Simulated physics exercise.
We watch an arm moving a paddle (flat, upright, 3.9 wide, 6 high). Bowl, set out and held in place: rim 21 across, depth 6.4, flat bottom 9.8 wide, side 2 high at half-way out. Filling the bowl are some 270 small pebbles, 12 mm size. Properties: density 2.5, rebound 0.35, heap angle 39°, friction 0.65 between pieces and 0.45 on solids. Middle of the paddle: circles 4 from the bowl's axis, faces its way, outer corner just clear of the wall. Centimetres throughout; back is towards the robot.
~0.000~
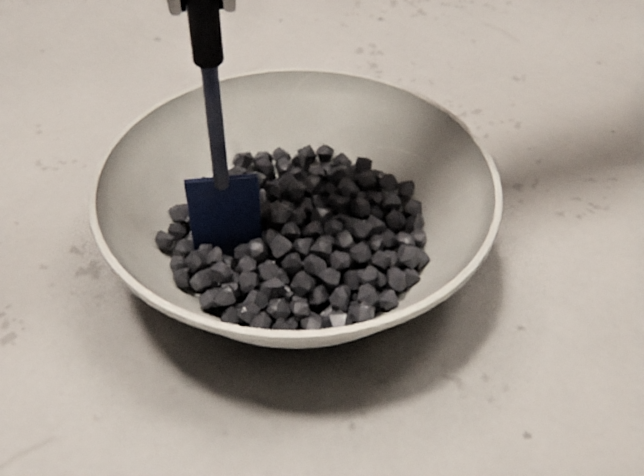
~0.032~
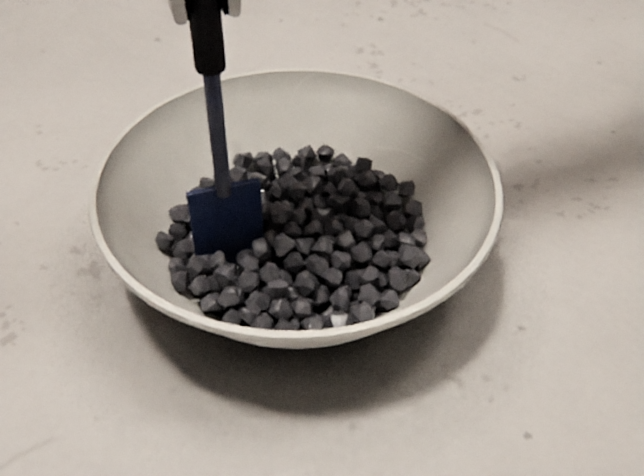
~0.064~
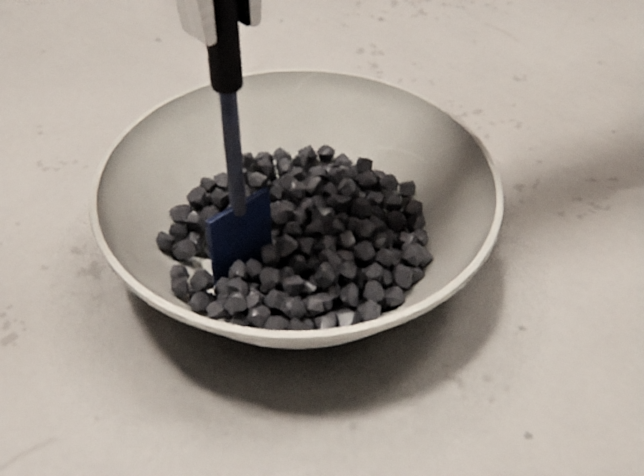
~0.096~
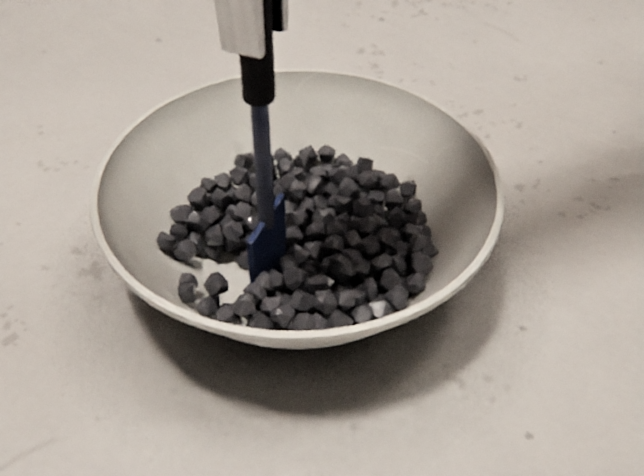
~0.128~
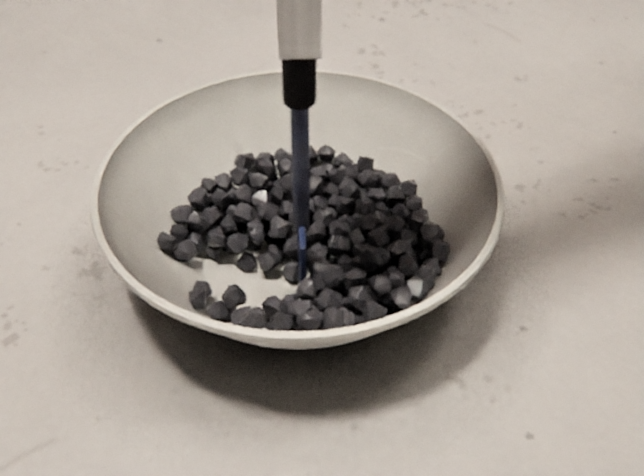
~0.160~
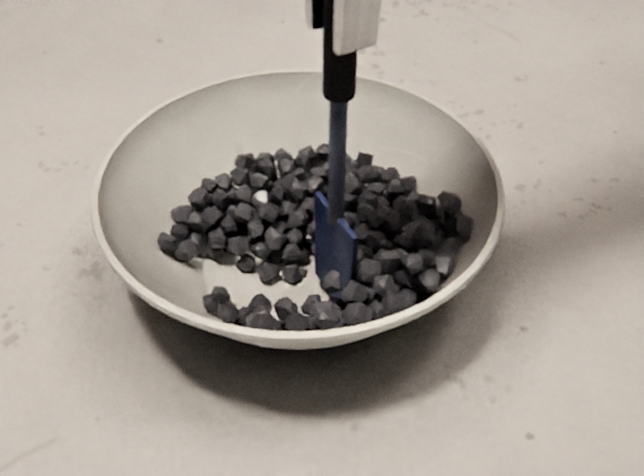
Blue paddle on a robot arm sweeping left to right through dark pebbles in a pale bowl, turning and baring the bottom behind it.
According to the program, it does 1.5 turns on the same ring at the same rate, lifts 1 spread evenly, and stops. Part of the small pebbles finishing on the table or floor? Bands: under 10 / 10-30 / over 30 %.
Under 10 %.
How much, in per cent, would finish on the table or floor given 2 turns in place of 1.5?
That would give some 5 percent.
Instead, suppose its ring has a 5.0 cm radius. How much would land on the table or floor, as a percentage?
Some 15 percent would.
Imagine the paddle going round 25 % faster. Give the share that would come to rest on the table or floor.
My guess is about 15 per cent.
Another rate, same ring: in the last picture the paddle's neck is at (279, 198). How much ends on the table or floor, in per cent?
Close to 0 in a hundred.
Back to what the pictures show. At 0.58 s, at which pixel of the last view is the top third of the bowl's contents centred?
Around (262, 287).
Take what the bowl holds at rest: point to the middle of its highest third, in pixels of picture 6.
Estimated centre: (346, 211).
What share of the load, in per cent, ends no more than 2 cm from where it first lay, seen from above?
About 5 percent.
After 0.37 s, 276° round, highest piece 10 above the table; 262 in the bowl, 1 on the table or floor, 6 in flight or on the tool.
After 0.58 s, 81° round, highest piece 7 above the table; 258 in the bowl, 10 on the table or floor, 1 in flight or on the tool.
After 0.88 s, 180° round, highest piece 7 above the table; 257 in the bowl, 12 on the table or floor.
After 1.58 s, 180° round, highest piece 7 above the table; 257 in the bowl, 12 on the table or floor.
In the end, 257 in the bowl, 12 on the table or floor. That is 4 % on the table or floor.
